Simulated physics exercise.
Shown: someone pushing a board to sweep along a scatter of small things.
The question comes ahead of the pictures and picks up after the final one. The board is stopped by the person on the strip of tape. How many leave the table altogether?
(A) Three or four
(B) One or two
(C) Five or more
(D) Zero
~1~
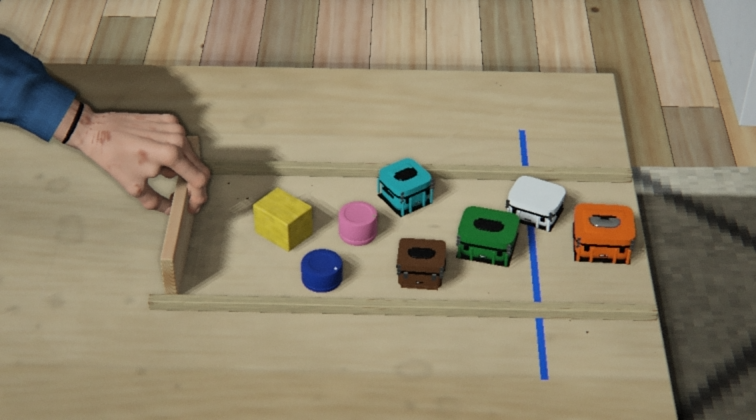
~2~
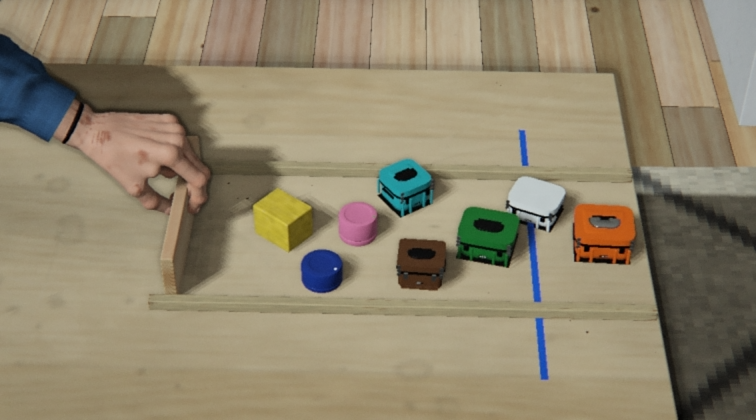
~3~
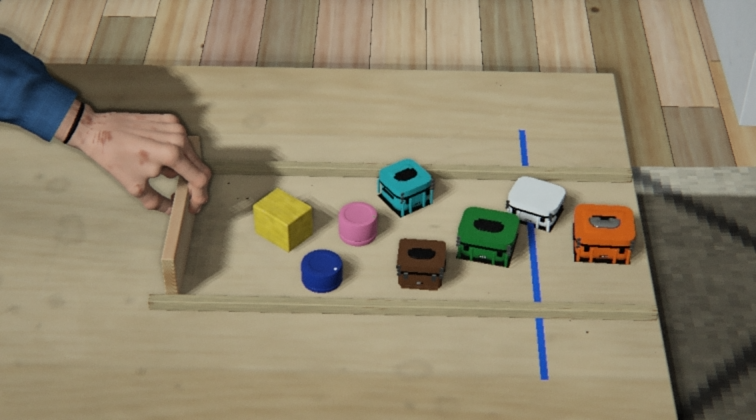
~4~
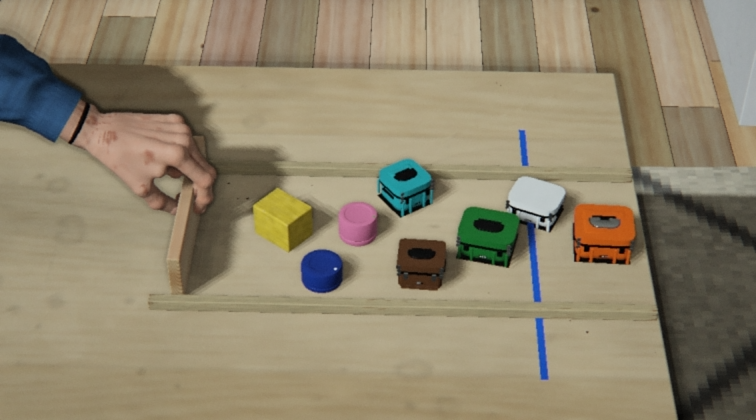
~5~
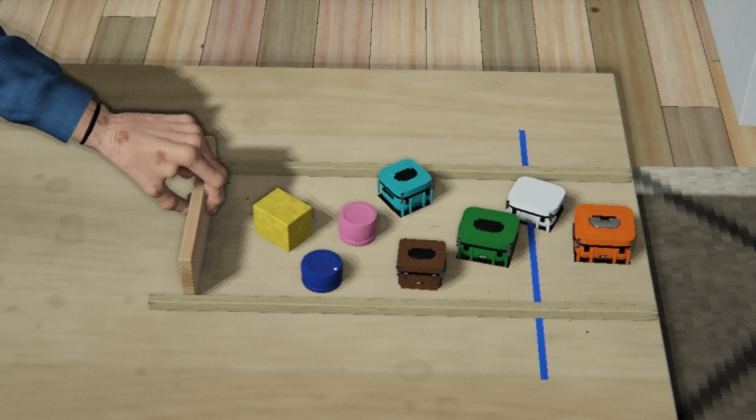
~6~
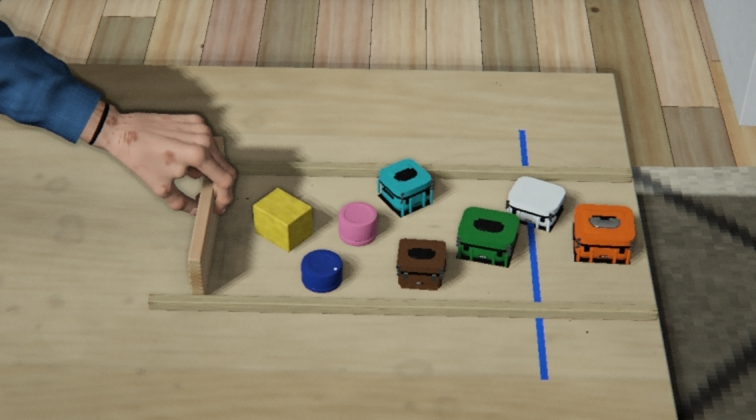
(B) One or two.
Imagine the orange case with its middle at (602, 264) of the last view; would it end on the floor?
This time it winds up down.
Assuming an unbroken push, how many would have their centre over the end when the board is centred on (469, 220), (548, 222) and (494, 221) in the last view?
0, 1 and 0.
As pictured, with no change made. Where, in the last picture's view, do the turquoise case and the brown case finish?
The first one ends at (549, 187), the second at (600, 271).
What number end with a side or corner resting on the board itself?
I count 4 of them.
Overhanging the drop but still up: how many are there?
I make it 0.
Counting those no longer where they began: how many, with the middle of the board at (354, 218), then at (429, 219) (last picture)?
Moved so far: 3, later 6.
Early on, none off yet; orange case at rest near (603, 234); white case at rest near (536, 204); green case at rest near (488, 237).
Finally, the number that fall off is one or two; lost, orange case.
